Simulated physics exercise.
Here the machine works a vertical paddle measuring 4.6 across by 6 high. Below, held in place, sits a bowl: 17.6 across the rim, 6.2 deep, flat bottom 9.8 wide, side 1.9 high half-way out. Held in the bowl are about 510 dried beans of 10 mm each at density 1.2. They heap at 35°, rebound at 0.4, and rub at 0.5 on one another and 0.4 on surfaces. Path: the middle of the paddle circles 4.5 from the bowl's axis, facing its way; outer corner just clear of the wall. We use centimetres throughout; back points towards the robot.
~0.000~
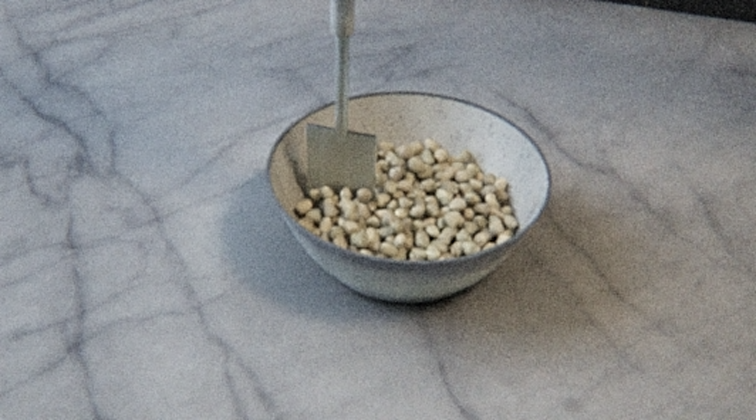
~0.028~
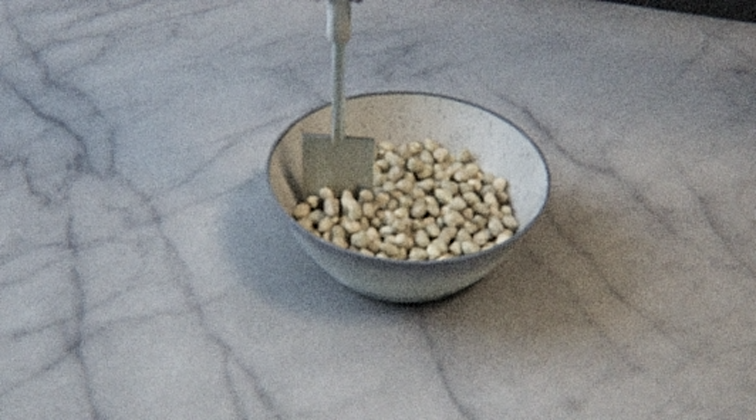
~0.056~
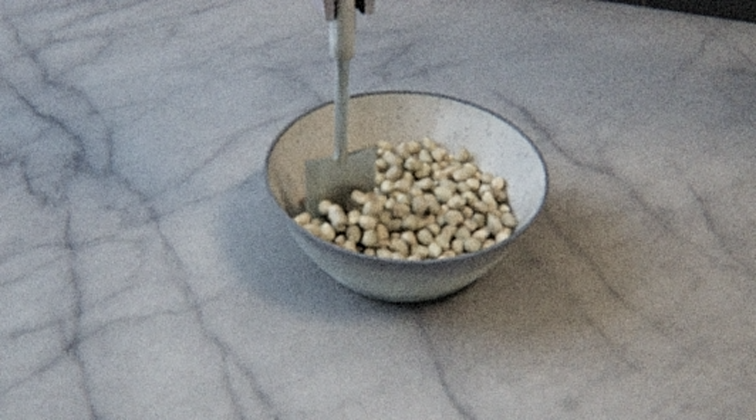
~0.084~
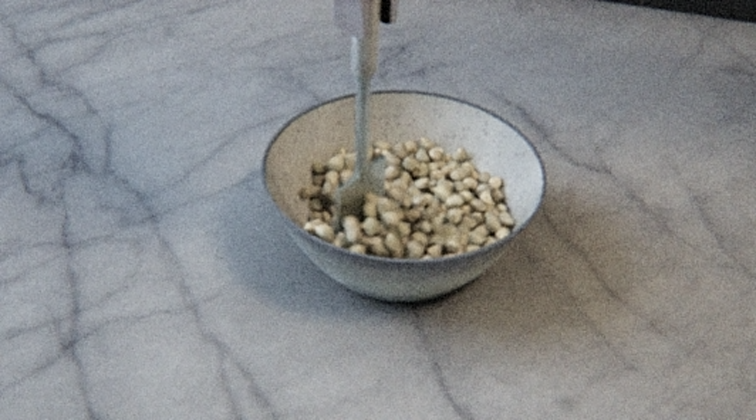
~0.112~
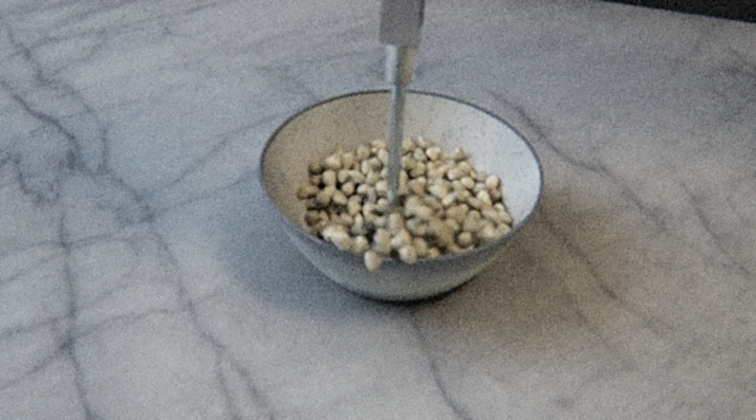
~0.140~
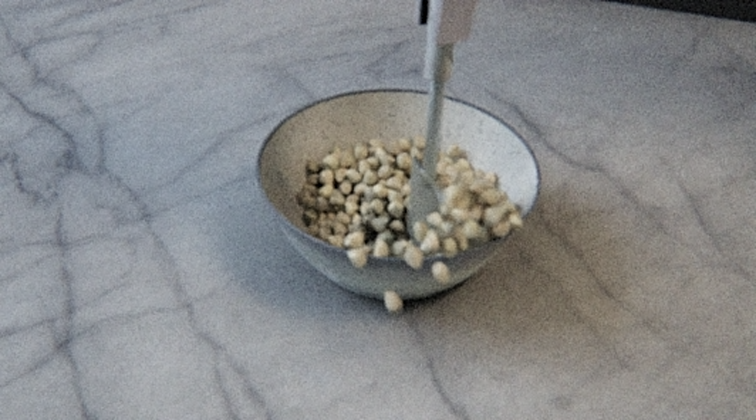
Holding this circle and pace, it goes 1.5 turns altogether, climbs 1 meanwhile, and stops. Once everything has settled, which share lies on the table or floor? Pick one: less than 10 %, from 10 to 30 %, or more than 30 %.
More than 30 %.
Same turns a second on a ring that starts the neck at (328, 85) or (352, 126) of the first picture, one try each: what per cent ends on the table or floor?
I'd guess some 0 and 45 percent.
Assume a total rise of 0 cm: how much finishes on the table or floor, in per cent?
Around 50 %.
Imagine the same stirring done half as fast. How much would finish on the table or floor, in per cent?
Estimate: Near 20 in a hundred.
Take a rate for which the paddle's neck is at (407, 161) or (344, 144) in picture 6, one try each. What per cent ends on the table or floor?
First try: About 35 %; second try: About 15 %.
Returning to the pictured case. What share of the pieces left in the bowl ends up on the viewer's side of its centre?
Around 50 percent of it.
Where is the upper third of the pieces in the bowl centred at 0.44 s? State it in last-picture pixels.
(375, 245).
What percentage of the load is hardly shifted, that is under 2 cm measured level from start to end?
About 30 percent.
After 0.29 s, 283° round, highest piece 13 above the table; 404 in the bowl, 24 on the table or floor, 84 in flight or on the tool.
After 0.44 s, 80° round, highest piece 9 above the table; 340 in the bowl, 125 on the table or floor, 47 in flight or on the tool.
After 0.72 s, 180° round, highest piece 4 above the table; 312 in the bowl, 200 on the table or floor.
After 1.42 s, 180° round, highest piece 4 above the table; 312 in the bowl, 200 on the table or floor.
In the end, 312 in the bowl, 200 on the table or floor. That is 39 % on the table or floor.
